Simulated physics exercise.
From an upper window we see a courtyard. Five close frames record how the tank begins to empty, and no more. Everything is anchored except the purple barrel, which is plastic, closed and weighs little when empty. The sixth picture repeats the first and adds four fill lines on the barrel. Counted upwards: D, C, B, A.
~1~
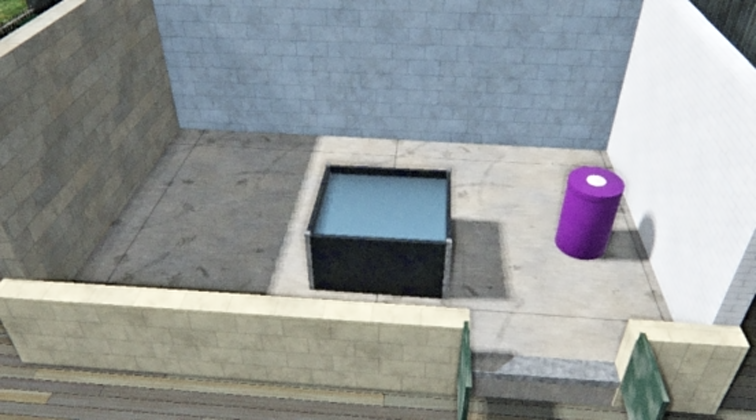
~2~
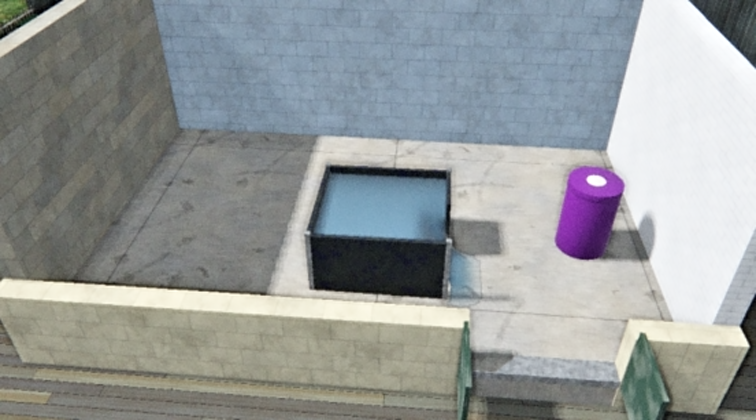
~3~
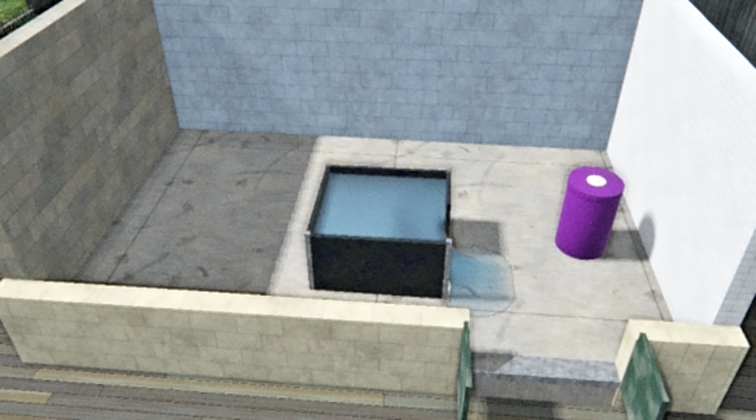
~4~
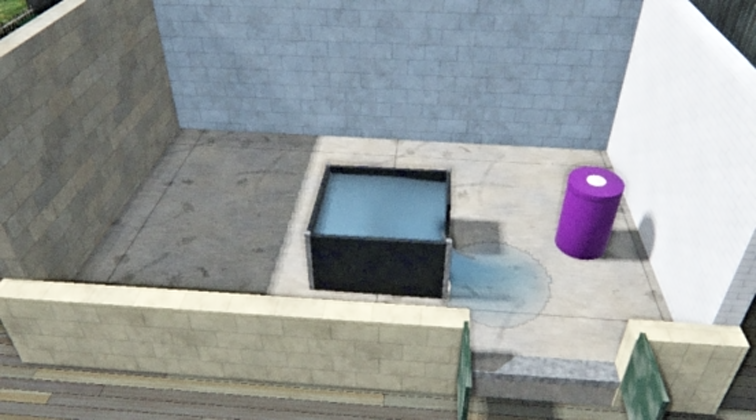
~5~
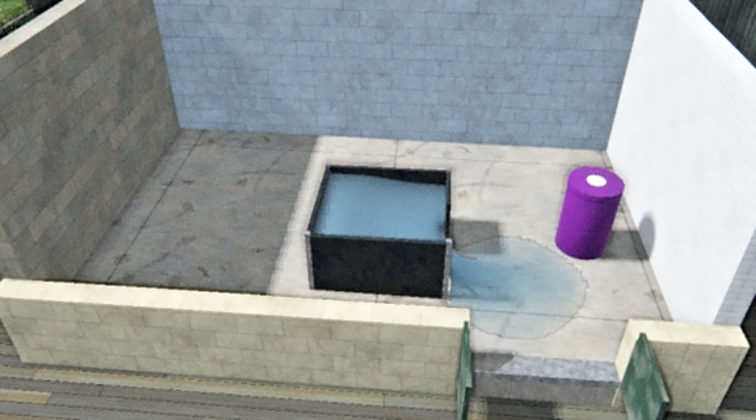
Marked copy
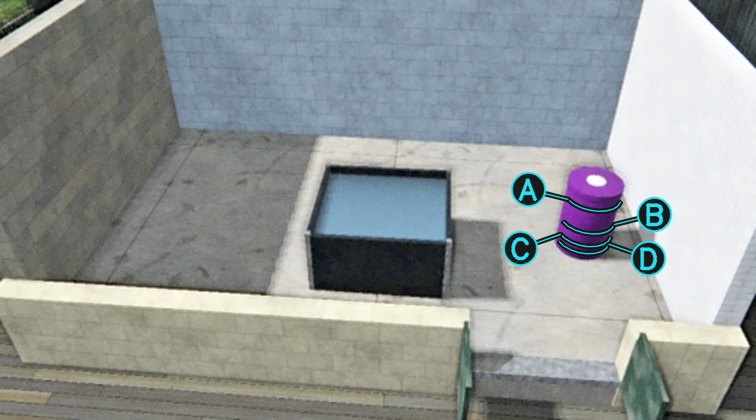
The clip shows a walled courtyard from above, with a full dark-sided tank and a purple barrel standing still as water emerges at the tank's right side and spreads across the pale ground in a widening, rounded puddle.
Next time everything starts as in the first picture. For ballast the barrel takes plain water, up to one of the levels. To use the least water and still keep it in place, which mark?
C is the one.
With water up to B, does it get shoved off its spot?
No.
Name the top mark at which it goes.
Mark D.
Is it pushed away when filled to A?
No.
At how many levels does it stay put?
Three of them.
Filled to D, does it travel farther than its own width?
Yes, clearly.
On the marked copy, A at (597, 211); B at (591, 233); C at (588, 246); D at (586, 253); from the bottom up D, C, B, A.
With A, it does not move.
With B, it does not move.
With C, it does not move.
With D, it is pushed about twice its own width away.
